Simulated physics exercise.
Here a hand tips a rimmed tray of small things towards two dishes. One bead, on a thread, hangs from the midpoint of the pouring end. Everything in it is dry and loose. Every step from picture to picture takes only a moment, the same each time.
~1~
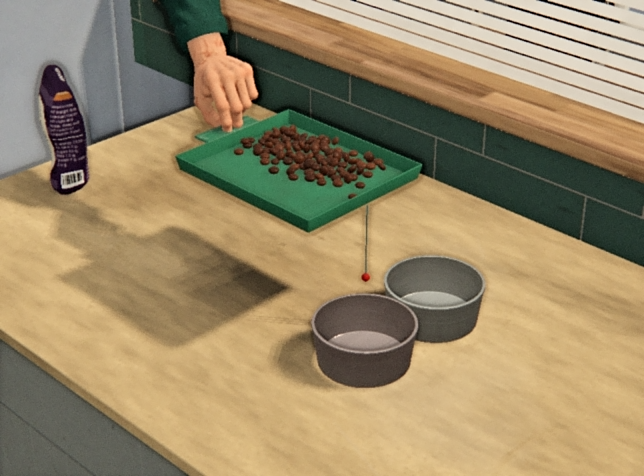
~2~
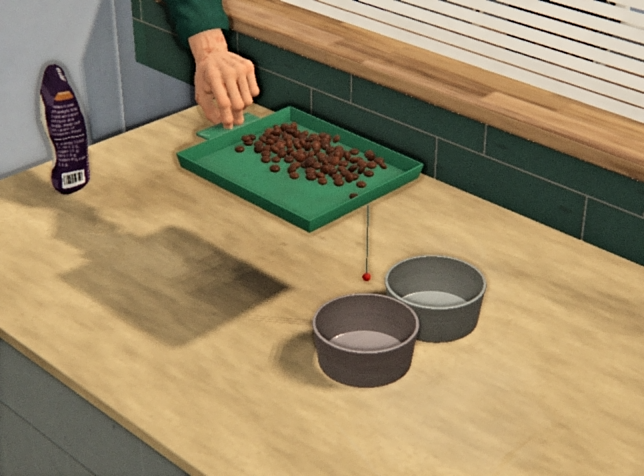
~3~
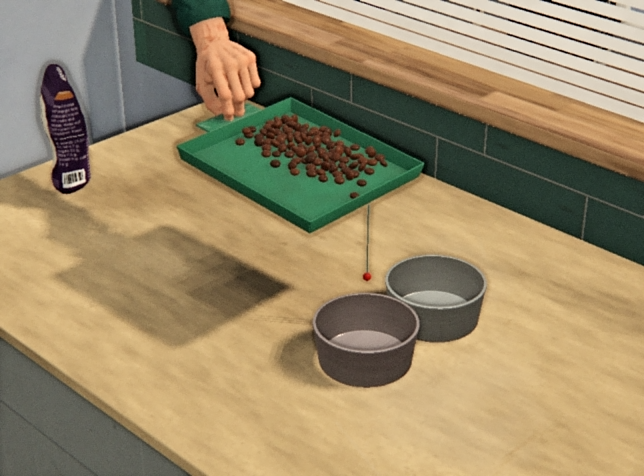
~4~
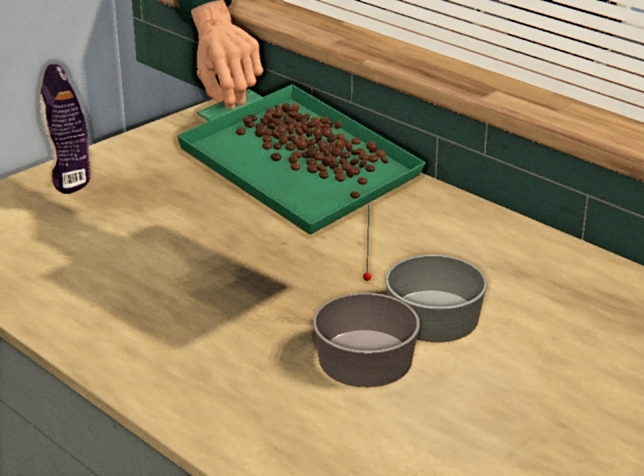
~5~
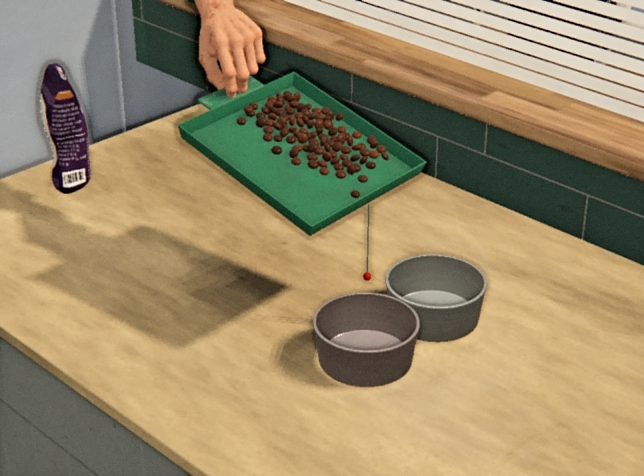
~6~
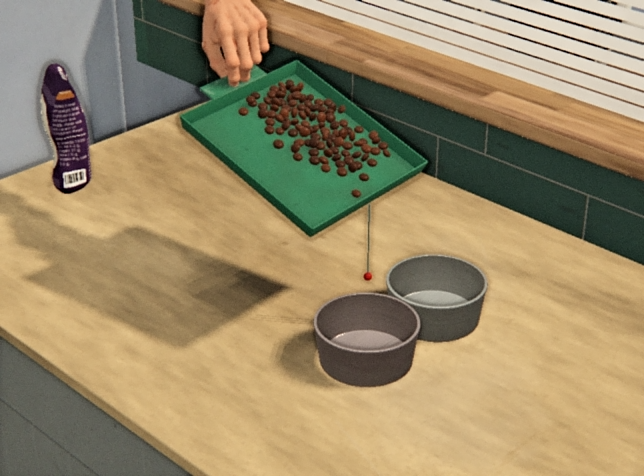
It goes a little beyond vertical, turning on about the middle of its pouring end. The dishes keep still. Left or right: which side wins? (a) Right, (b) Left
The answer is b.
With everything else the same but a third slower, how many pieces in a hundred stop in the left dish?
Near 80 %.
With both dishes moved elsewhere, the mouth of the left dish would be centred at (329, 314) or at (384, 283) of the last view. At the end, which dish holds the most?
On the first go the left-side one comes out on top, and on the second go the left-side one.
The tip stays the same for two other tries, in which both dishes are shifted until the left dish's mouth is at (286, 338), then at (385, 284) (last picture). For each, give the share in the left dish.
About 20 per cent, then about 30 per cent.
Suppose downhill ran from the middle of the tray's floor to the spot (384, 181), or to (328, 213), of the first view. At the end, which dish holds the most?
So: The right-standing dish on the first go, the left-standing dish on the second.
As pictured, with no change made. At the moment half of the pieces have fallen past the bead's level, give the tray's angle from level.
Roughly 95 degrees of tilt.
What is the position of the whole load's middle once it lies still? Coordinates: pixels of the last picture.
Near pixel (368, 351).
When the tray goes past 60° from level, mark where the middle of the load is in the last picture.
Its middle sits at about pixel (358, 190).
Just after the last frame, tray tipped steeply; almost all on the tray; about a tenth in the air.
A moment on, tray tipped right over; roughly a third on the tray; roughly half in the left dish; just a few in the right dish; just a few outside both; about a tenth in the air.
Further on, tray tipped past a quarter turn; the larger part in the left dish; about a tenth in the right dish; about a tenth outside both.
When it is over, tray tipped past a quarter turn; the larger part in the left dish; about a tenth in the right dish; about a tenth outside both.
